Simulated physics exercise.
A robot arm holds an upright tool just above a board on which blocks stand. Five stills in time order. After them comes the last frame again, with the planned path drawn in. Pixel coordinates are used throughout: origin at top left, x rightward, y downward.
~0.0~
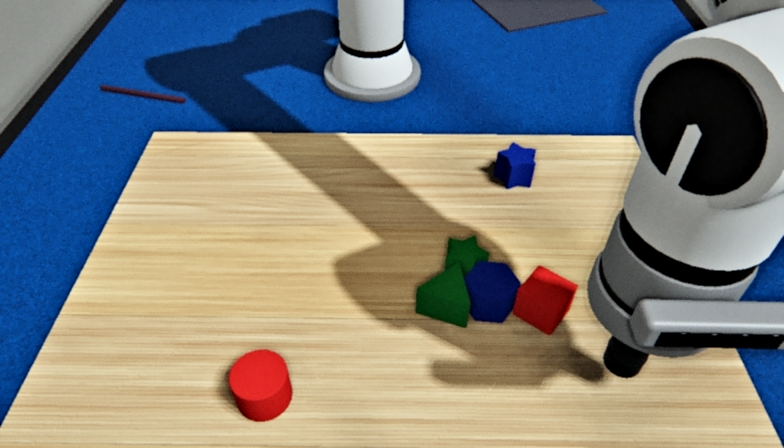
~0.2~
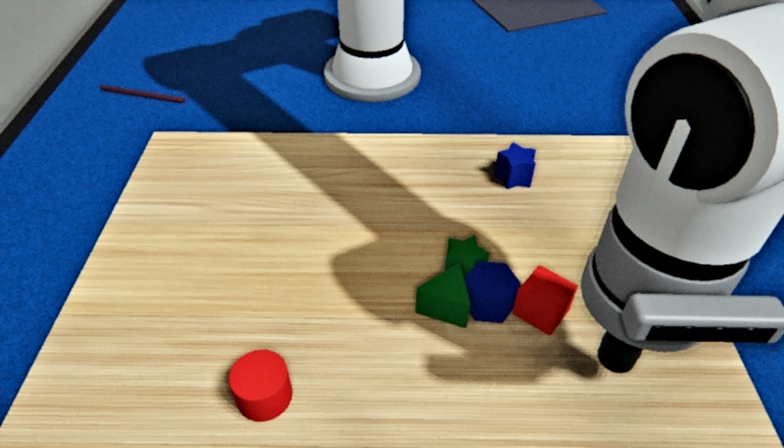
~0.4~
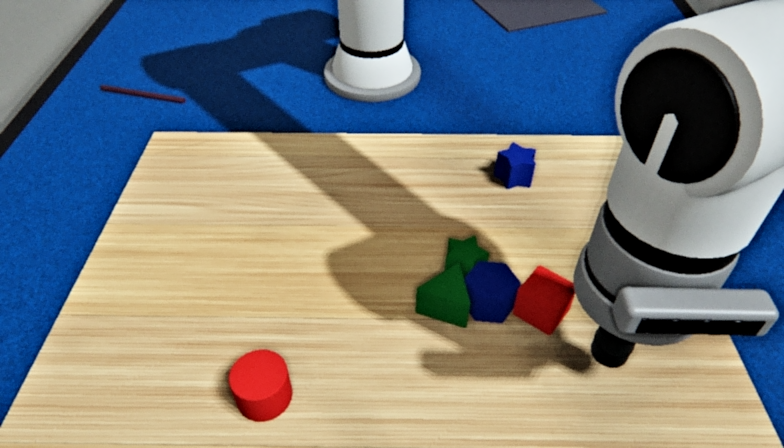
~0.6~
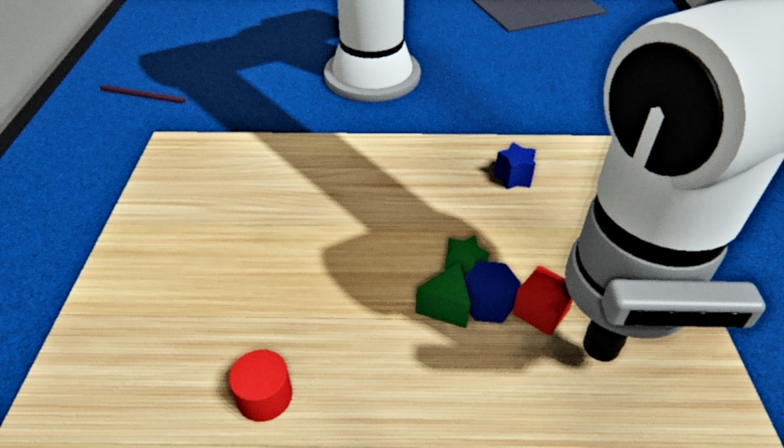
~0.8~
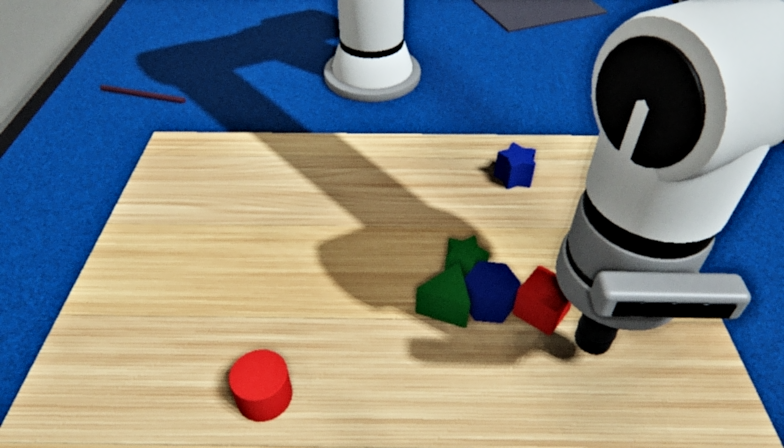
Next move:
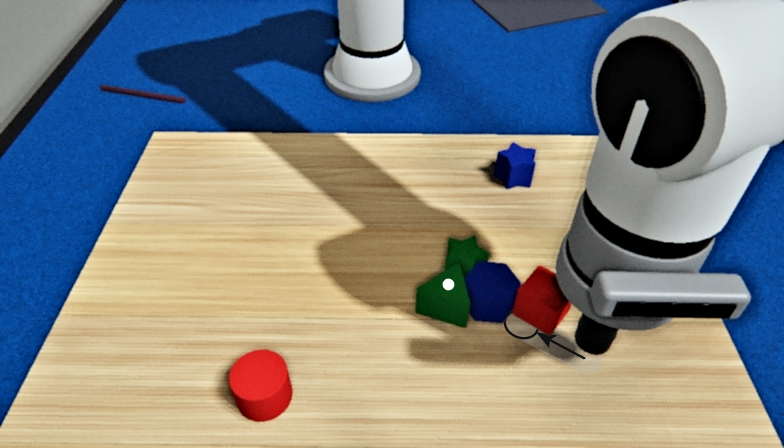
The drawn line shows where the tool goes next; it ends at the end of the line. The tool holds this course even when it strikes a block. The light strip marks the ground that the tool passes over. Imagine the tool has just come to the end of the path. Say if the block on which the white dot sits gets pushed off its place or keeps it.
It gets no push and keeps its place.
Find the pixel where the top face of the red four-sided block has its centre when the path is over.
It ends at (533, 271).
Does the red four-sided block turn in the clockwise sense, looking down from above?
Short answer: Yes.
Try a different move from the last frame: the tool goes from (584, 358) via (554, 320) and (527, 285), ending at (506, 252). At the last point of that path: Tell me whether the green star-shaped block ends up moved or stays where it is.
Here's my answer: The green star-shaped block gets displaced.
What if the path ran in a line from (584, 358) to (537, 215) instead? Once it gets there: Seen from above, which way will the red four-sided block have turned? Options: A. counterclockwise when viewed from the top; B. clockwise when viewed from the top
My answer is option A.
Path on the board, from (584, 358) to (521, 324); the dot is on the green triangle.
The first path, step by step. Halfway along, tool at (558, 324); green star-shaped block at (463, 247), turned 15° clockwise; blue six-sided block at (488, 274), turned 15° anticlockwise; red four-sided block at (544, 282), turned 15° clockwise.
At the end, tool at (526, 307); green triangle in place; green star-shaped block at (459, 244), turned 15° clockwise; blue six-sided block at (486, 270), turned 30° anticlockwise; red four-sided block at (533, 271), turned 55° clockwise.
